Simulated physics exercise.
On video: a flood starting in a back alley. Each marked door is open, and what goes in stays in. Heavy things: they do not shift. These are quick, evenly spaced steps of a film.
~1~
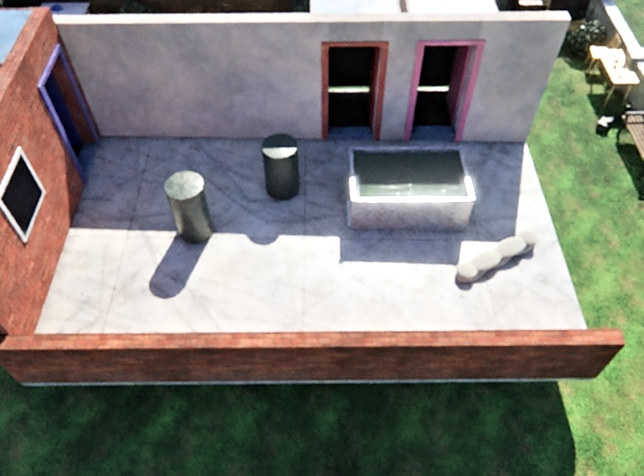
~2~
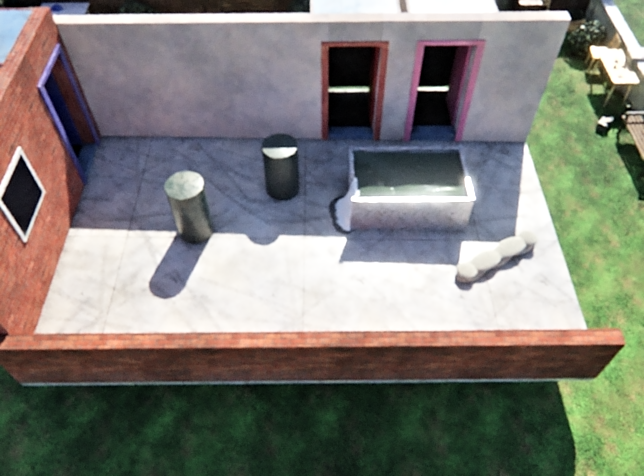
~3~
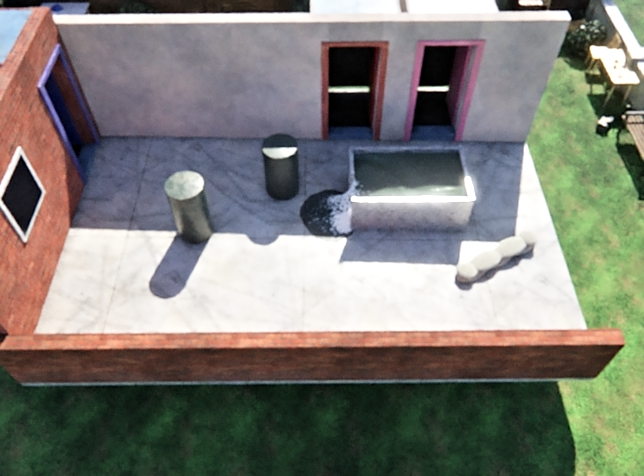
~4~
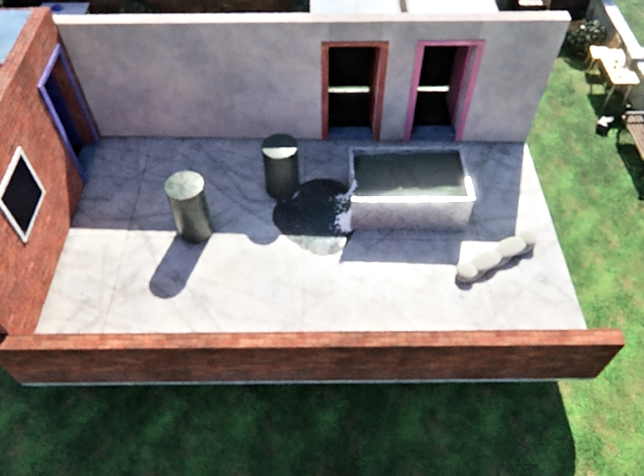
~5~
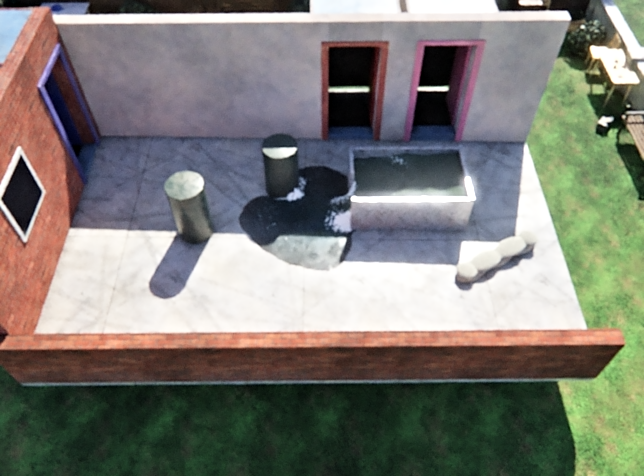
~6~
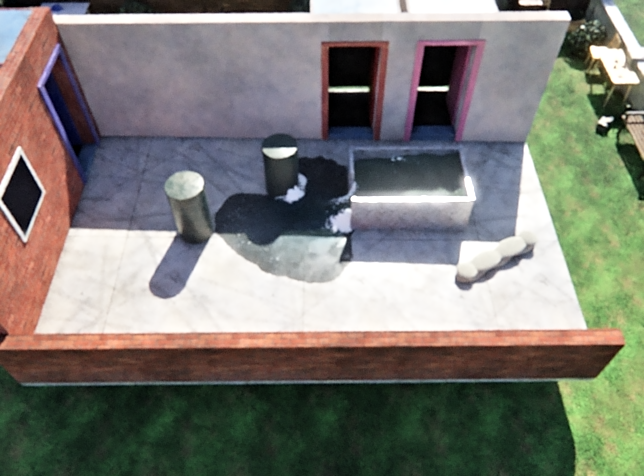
A back alley courtyard paved in pale marble-like slabs is seen from high above, with grass around it, a low brick wall along the near side and a pale wall behind. Two dark green-grey cylinders stand left of a whitish water tank, near red and pink doorways, with a lumpy pale object at right. Water pours from the tank's left side and spreads leftward in a dark puddle around the cylinders, while the camera stays still.
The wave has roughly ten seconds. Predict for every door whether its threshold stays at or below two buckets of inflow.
Outcome: The pink door will be within bounds; the blue door will be within bounds; the red door will be within bounds.
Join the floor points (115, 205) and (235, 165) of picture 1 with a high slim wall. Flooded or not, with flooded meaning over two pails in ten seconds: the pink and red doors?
I'd say the pink door keeps inside the limit, and the red door keeps inside the limit.
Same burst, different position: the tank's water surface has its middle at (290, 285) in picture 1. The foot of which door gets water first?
The blue door is the first one.
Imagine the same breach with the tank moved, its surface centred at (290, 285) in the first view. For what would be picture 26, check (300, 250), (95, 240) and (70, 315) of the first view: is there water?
Result: Spared; inundated; inundated.
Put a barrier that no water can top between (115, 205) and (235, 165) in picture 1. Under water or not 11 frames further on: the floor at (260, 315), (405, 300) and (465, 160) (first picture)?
Lab note - point 1: Inundated; point 2: Parched; point 3: Parched.
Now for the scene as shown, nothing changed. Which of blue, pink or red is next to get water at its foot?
Answer: The red-painted one.
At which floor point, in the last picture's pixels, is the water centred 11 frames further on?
Centre of the water: Near (338, 214).
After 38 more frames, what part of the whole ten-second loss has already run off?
About 10 per cent.
A moment on, water covers 25 % of the floor; the pink door not reached, the blue door not reached, the red door not reached.
Next, water covers 40 % of the floor; the pink door not reached, the blue door not reached, the red door wet at the sill, nothing in.
Then, water covers 55 % of the floor; the pink door wet at the sill, nothing in, the blue door wet at the sill, nothing in, the red door wet at the sill, nothing in.
Later, water covers 70 % of the floor; the pink door wet at the sill, nothing in, the blue door wet at the sill, nothing in, the red door wet at the sill, nothing in.
In the end, water covers 75 % of the floor; the pink door wet at the sill, nothing in, the blue door wet at the sill, nothing in, the red door wet at the sill, nothing in.
